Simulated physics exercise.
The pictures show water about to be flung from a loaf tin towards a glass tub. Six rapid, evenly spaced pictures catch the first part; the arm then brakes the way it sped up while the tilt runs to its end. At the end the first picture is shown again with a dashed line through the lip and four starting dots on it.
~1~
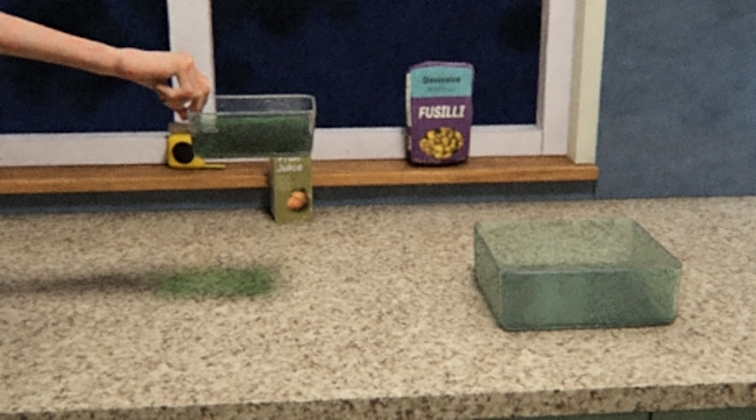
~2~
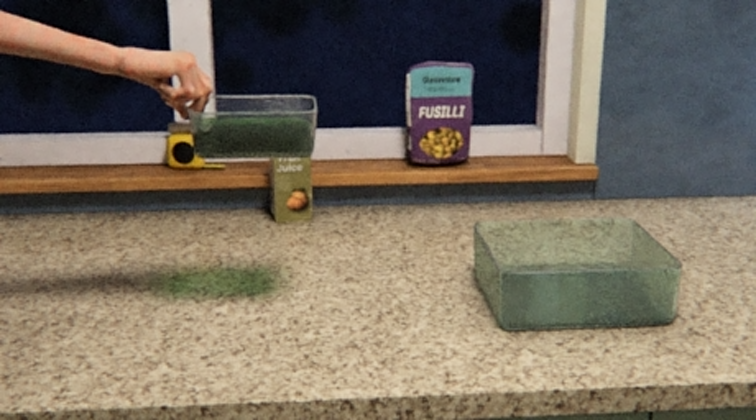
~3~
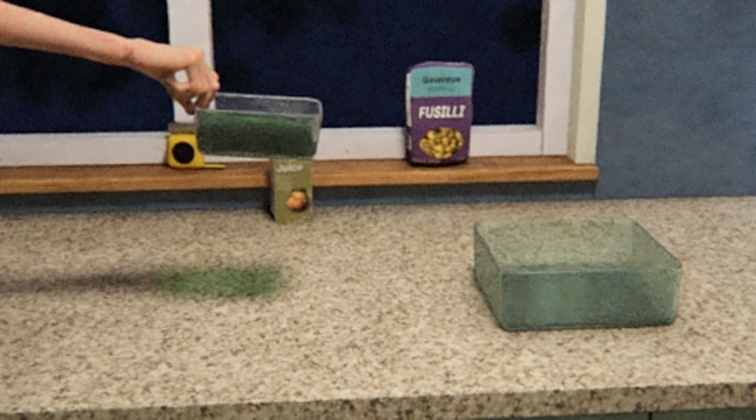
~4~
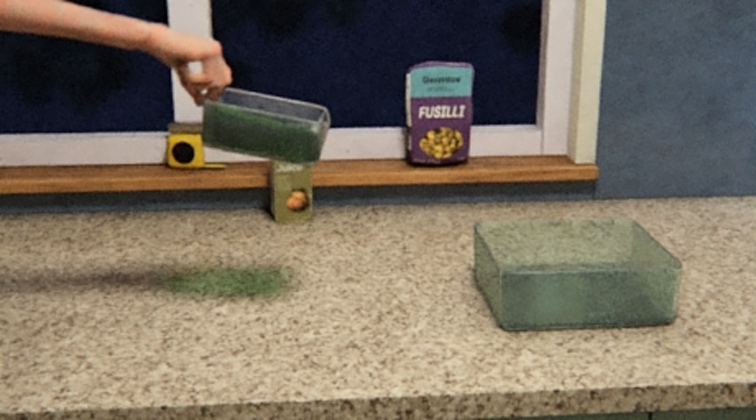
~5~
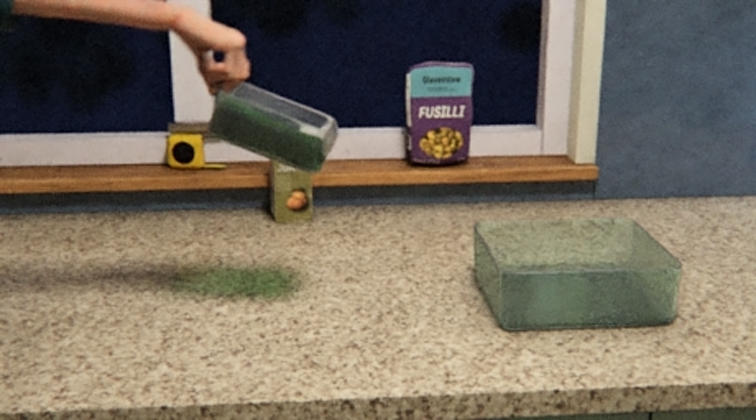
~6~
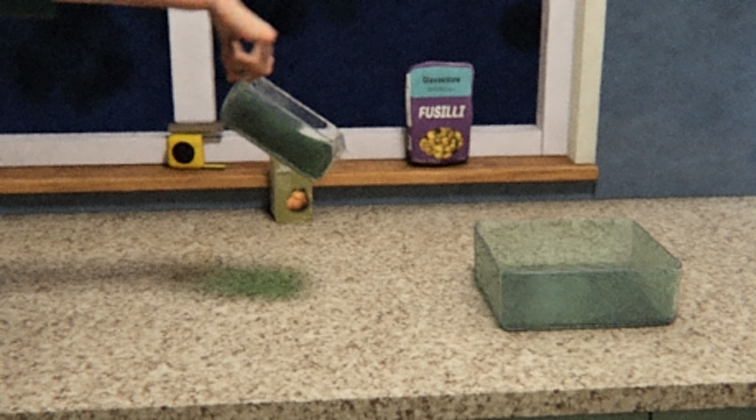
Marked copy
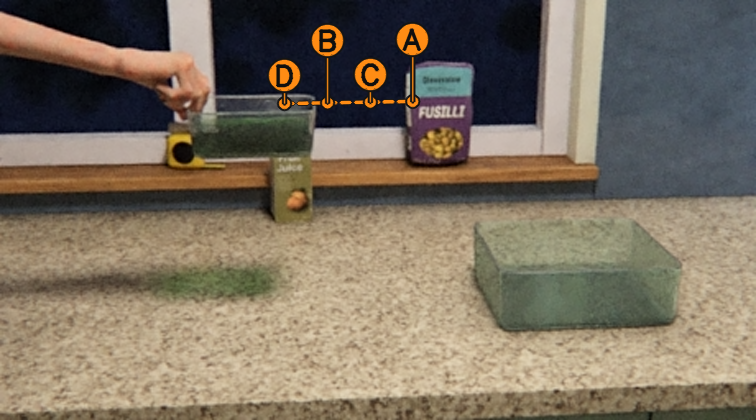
A loaf tin of greenish liquid, held by a hand above a speckled countertop, stays nearly level at first, then shifts slightly right and tilts steadily rightward, while a glass tub sits still on the right.
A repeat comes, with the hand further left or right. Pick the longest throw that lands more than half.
It is C.
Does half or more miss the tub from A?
No, that is safe.
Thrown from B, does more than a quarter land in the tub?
No.
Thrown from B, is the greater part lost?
Yes, it does.
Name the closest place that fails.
The answer is B.
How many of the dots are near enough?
Two.
In orange, A at (412, 101); B at (327, 102); C at (370, 102); D at (284, 103).
Choosing A, about 78 % lands in the tub, 6 % falls short and 16 % goes beside or beyond.
Choosing B, about 16 % lands in the tub, 79 % falls short and 5 % goes beside or beyond.
Choosing C, about 68 % lands in the tub, 20 % falls short and 12 % goes beside or beyond.
Choosing D, about 0 % lands in the tub, 94 % falls short and 6 % goes beside or beyond.
